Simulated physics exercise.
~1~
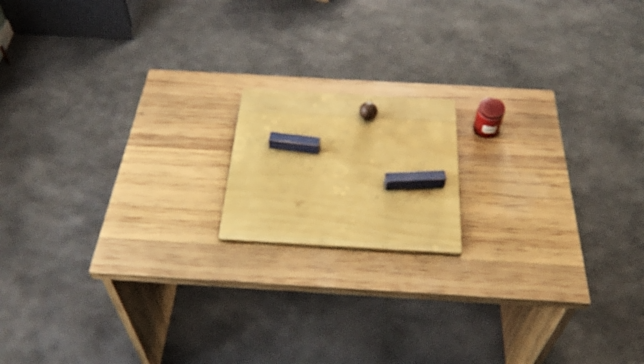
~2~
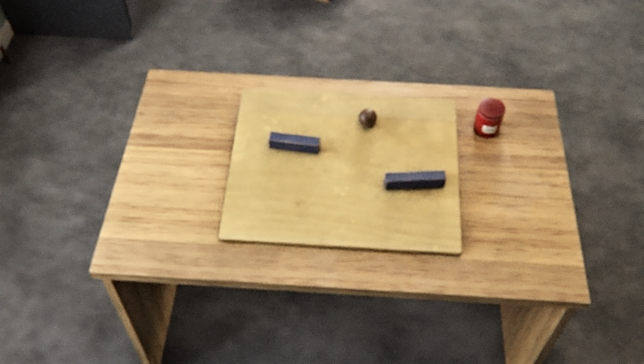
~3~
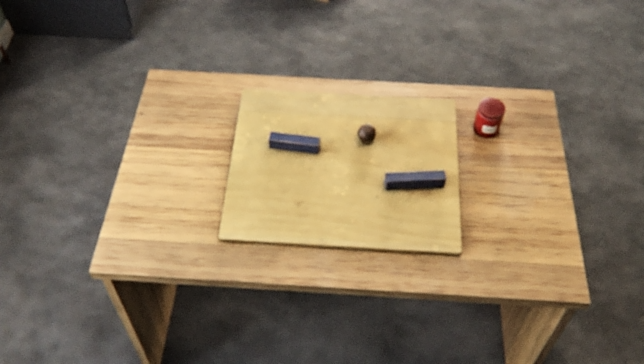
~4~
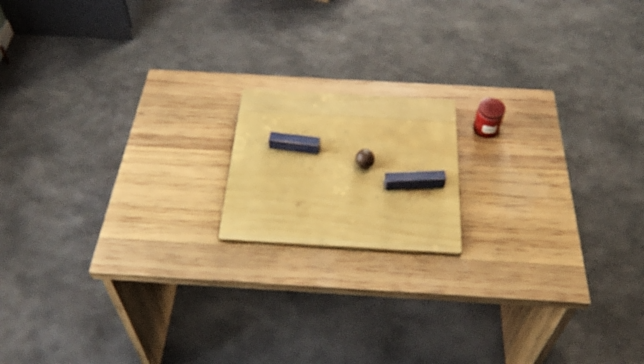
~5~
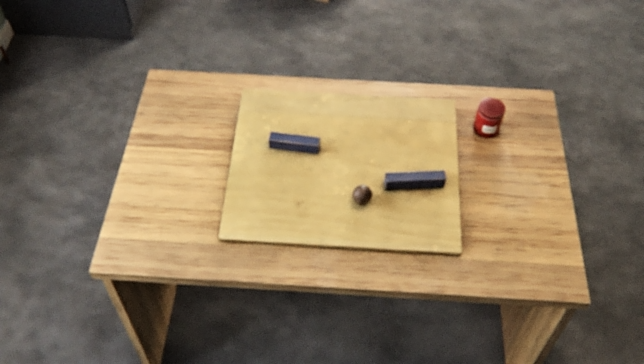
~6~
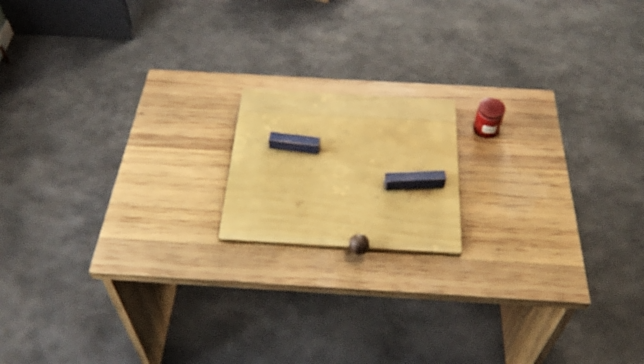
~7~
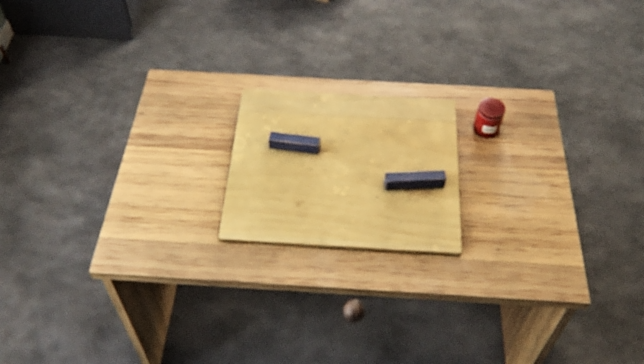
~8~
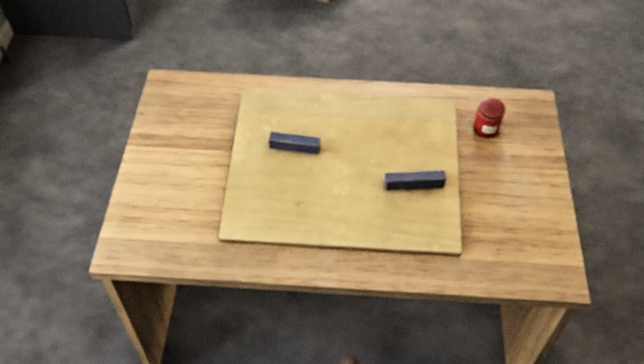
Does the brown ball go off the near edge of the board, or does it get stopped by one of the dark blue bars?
The brown ball goes off the near edge of the board, passing between the bars without being stopped.
